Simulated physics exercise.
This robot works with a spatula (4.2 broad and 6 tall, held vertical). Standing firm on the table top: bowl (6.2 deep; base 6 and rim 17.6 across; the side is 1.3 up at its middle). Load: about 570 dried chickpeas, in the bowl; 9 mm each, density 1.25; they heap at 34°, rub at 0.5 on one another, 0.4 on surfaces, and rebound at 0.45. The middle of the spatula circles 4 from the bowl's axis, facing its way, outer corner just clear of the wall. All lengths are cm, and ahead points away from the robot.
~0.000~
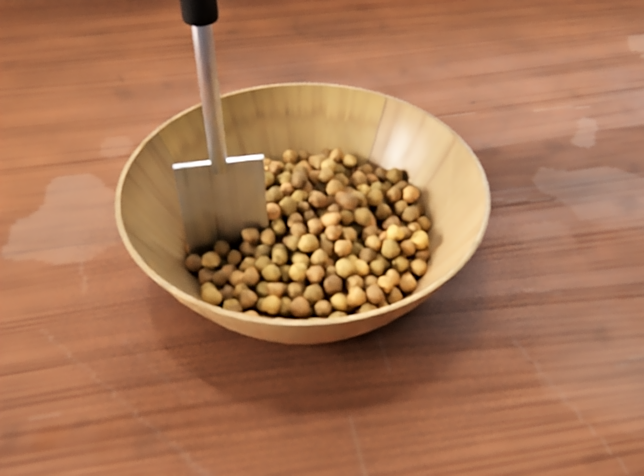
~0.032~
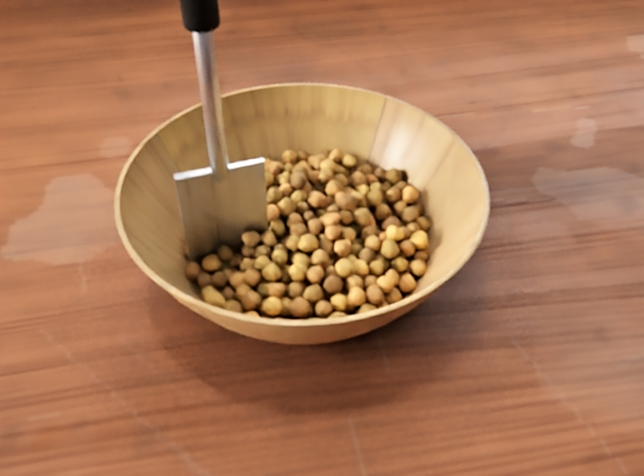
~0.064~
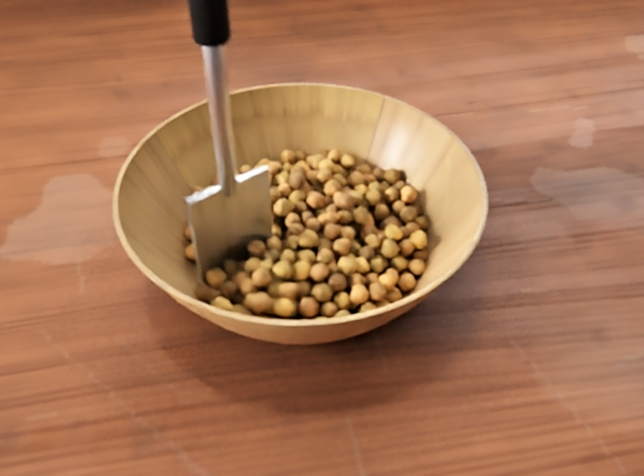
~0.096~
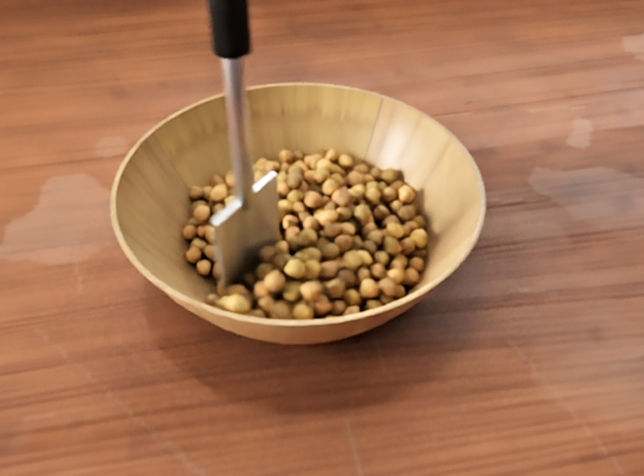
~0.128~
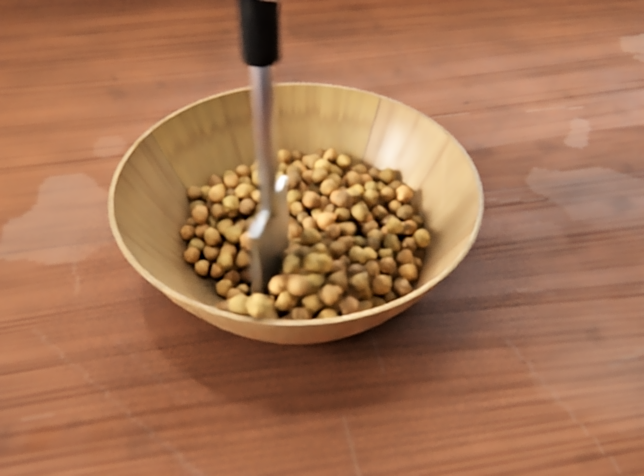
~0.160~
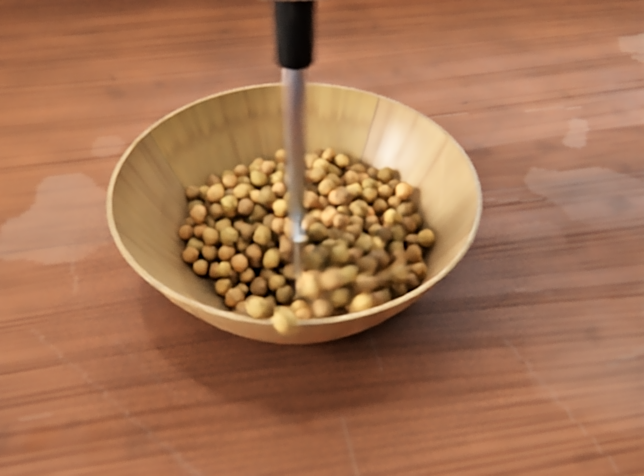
On a wooden table top, an upright metal spatula sweeping rightward along the near side of a bowl, pushing dried chickpeas.
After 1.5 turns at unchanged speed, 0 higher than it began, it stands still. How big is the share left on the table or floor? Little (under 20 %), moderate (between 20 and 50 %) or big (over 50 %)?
On the table or floor the share is little, under 20 %.
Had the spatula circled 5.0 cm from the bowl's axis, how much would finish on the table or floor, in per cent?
In that case some 10 per cent.
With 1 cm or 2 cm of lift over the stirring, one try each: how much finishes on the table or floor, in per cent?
About 5 and 5 per cent.
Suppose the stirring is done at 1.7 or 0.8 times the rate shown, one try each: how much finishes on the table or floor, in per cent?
About 35 and 5 per cent.
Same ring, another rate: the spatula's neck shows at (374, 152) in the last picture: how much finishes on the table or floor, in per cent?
About 35 per cent.
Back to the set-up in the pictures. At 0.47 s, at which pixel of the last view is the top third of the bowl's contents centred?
Near (260, 142).
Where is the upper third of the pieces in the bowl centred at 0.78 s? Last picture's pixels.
At about (327, 284).
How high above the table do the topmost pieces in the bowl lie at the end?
Roughly 6.5 cm.
After 0.47 s, 260° round, highest piece 8 above the table; 546 in the bowl, 14 on the table or floor, 8 in flight or on the tool.
After 0.78 s, 79° round, highest piece 8 above the table; 526 in the bowl, 38 on the table or floor, 4 in flight or on the tool.
After 1.14 s, 180° round, highest piece 7 above the table; 516 in the bowl, 52 on the table or floor.
After 1.84 s, 180° round, highest piece 7 above the table; 516 in the bowl, 52 on the table or floor.
In the end, 516 in the bowl, 52 on the table or floor. That is 9 % on the table or floor.
